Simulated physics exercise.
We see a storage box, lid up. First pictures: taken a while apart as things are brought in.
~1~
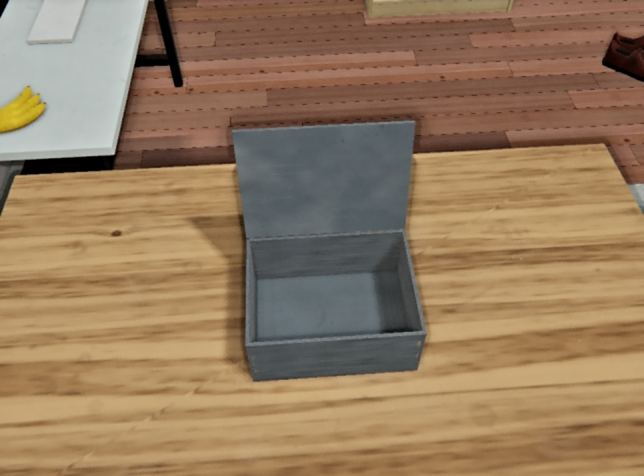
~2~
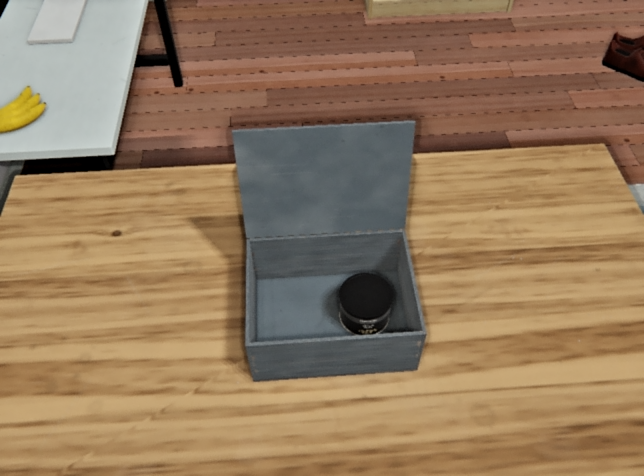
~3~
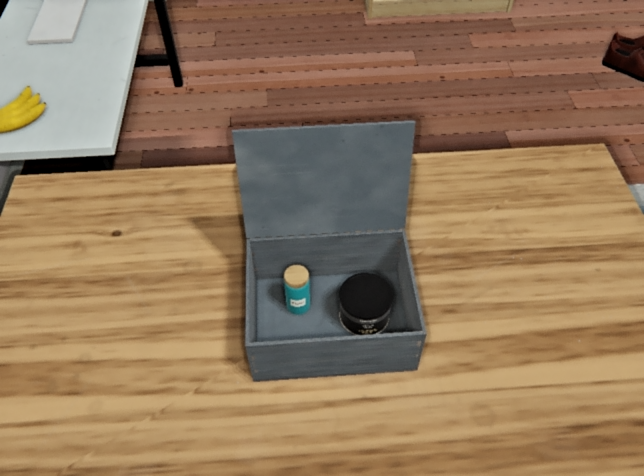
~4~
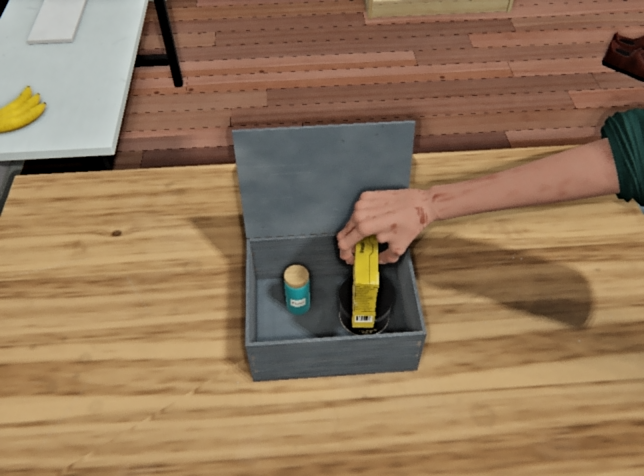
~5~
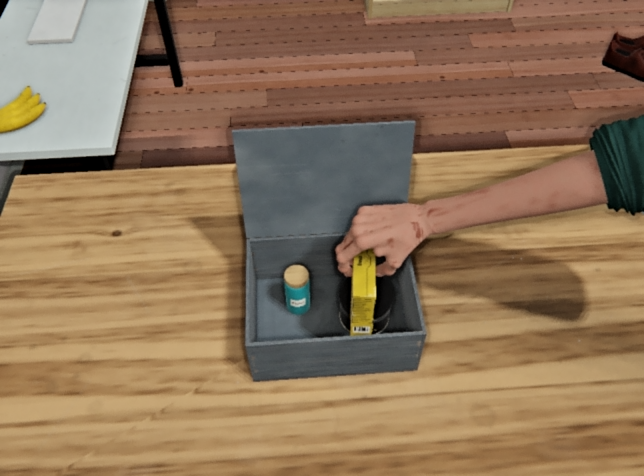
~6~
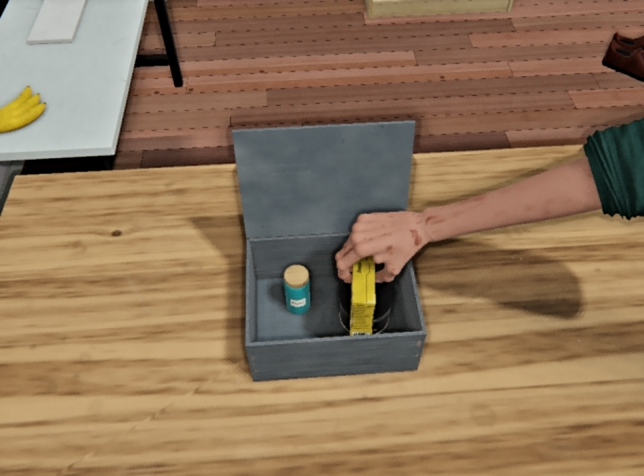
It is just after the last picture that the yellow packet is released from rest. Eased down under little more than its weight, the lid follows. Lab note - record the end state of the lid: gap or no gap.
End state: Gap.
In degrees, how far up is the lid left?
Roughly 50°.
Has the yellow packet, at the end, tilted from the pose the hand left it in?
Once everything settles, it keeps its original angle.
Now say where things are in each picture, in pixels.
In the first frame, the last thing is not in view yet.
In the second frame, the last thing is not in view yet; black tub (365, 305).
In the third frame, the last thing is not in view yet; black tub (365, 305).
In the fourth frame, coming down; yellow packet (365, 272); black tub (365, 305).
In the fifth frame, coming down; yellow packet (363, 283).
In the sixth frame, put in, still held; yellow packet (362, 290).
Then, 1.10 s later than the last frame, lid starting down.
Then, 1.50 s later than the last frame, lid 66° above the rim.
When it is over, lid 48° above the rim; all 3 as before. End places, in pixels of the last picture, yellow packet near (362, 290).
